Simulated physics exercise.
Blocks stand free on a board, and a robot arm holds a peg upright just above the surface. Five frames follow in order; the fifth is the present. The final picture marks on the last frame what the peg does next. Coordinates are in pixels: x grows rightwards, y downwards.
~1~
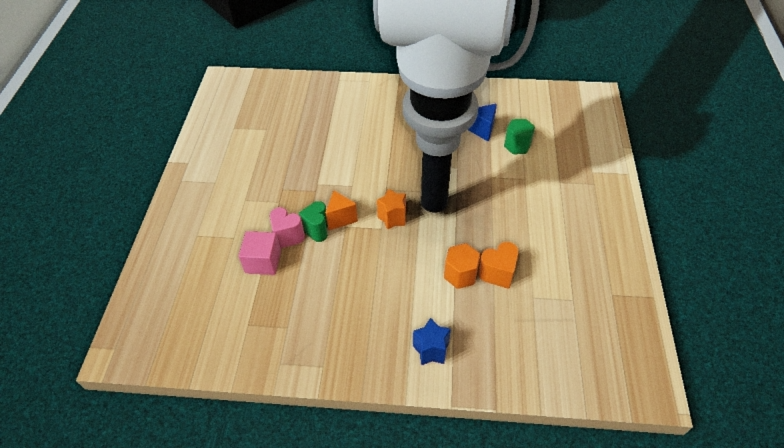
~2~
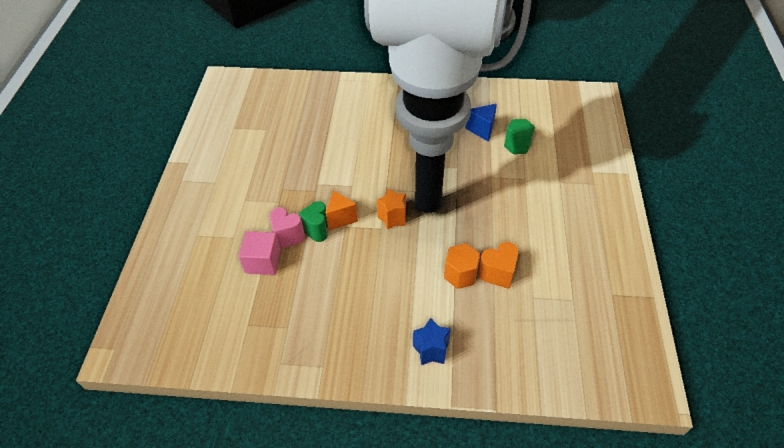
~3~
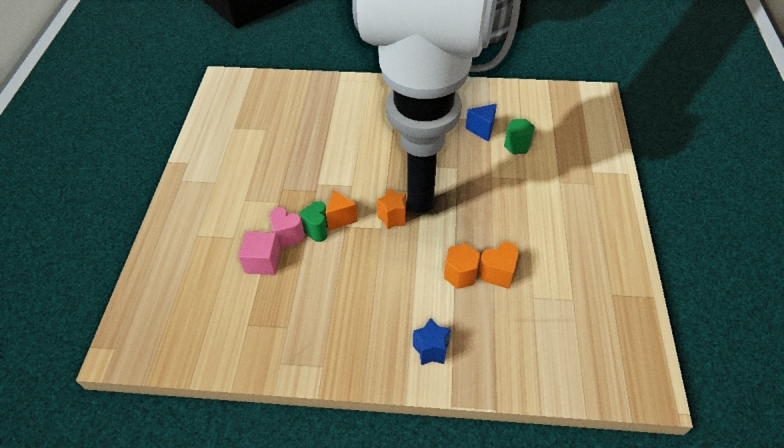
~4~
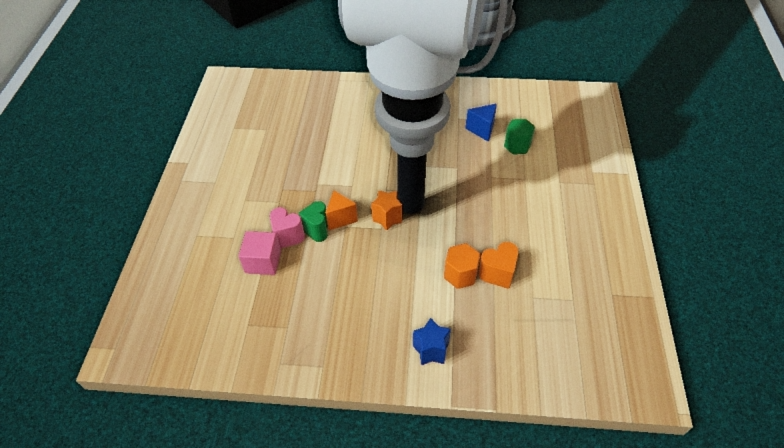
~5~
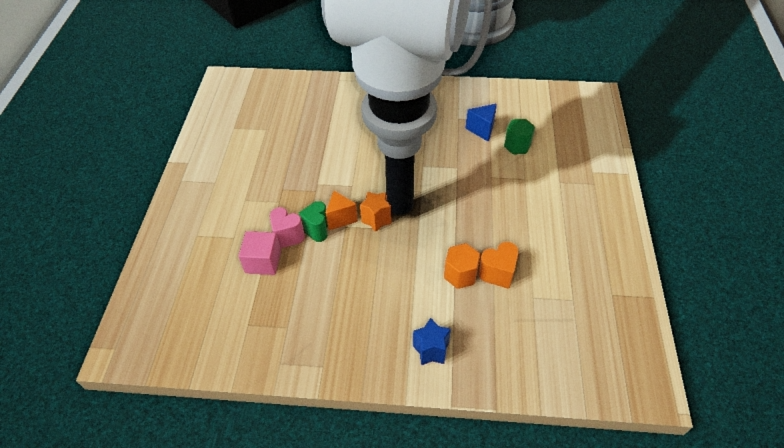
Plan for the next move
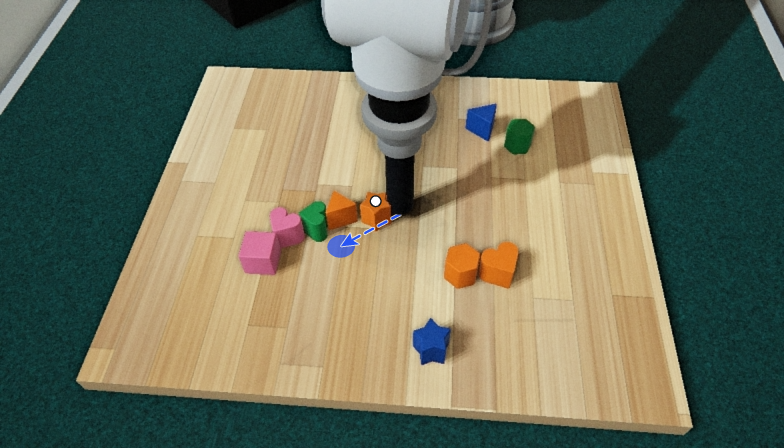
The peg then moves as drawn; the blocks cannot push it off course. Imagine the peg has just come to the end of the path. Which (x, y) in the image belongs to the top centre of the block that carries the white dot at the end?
(318, 218)
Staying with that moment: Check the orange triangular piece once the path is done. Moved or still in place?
It leaves its spot.
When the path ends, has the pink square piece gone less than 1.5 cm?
Yes, I think so.
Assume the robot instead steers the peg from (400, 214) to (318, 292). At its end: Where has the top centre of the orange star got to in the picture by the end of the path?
It is going to be at (347, 215).
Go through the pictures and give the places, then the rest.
Tip of the peg at (434, 203), middles of tops, pink square piece at (257, 244), pink heart at (283, 219), green heart at (314, 212), orange triangular piece at (339, 202), orange star at (393, 200), in the first frame.
Peg at (428, 203), nothing pushed, in the second frame.
Peg at (420, 203), nothing pushed, in the third frame.
Peg at (411, 204), orange star at (387, 200), in the fourth frame.
Peg at (400, 205), pink square piece at (257, 244), pink heart at (283, 219), green heart at (314, 212), orange triangular piece at (339, 202), orange star at (376, 201), in the fifth frame.
The line goes in a line from (400, 214) to (341, 246); the dot is on the orange star.
What follows on the original path. Halfway along, peg at (370, 221); pink heart at (273, 219); green heart at (298, 206), turned 25° anticlockwise; orange triangular piece at (322, 198), turned 25° clockwise; orange star at (343, 212), turned 20° clockwise.
At the end, peg at (340, 237); pink square piece unmoved; pink heart at (273, 219); green heart at (288, 202), turned 40° anticlockwise; orange triangular piece at (311, 197), turned 60° clockwise; orange star at (318, 218), turned 45° clockwise.
